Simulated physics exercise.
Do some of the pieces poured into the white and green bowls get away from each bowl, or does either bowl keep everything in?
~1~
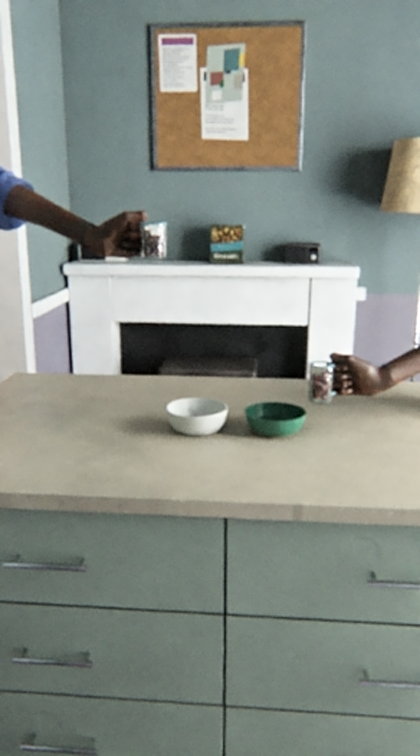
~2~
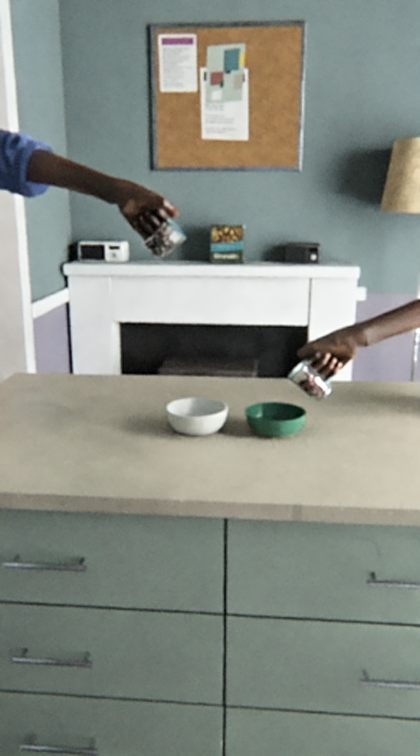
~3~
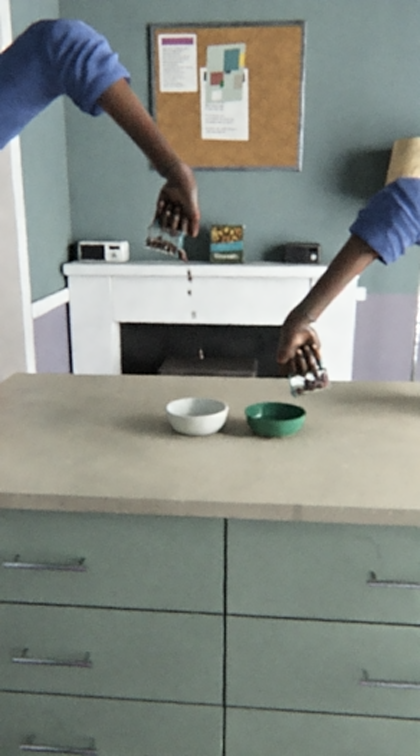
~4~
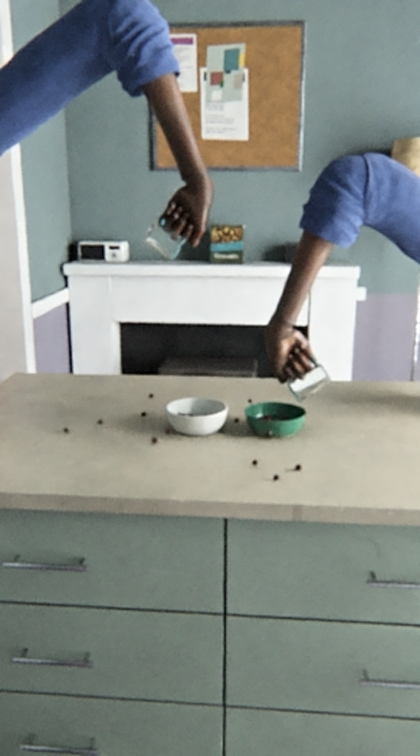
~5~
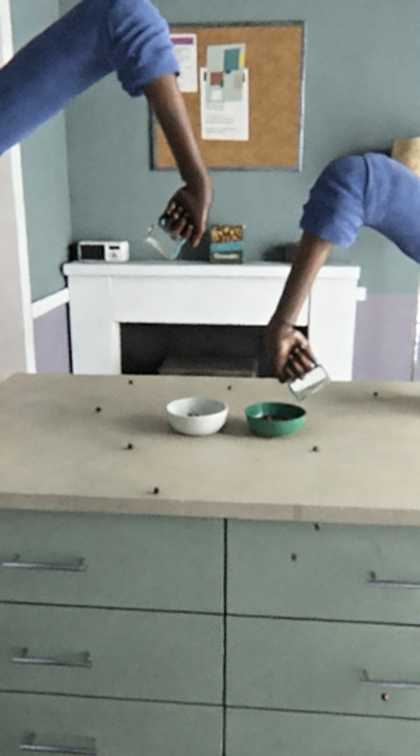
The white bowl on the left lets several pieces get away, while the green bowl on the right catches all of its pieces.
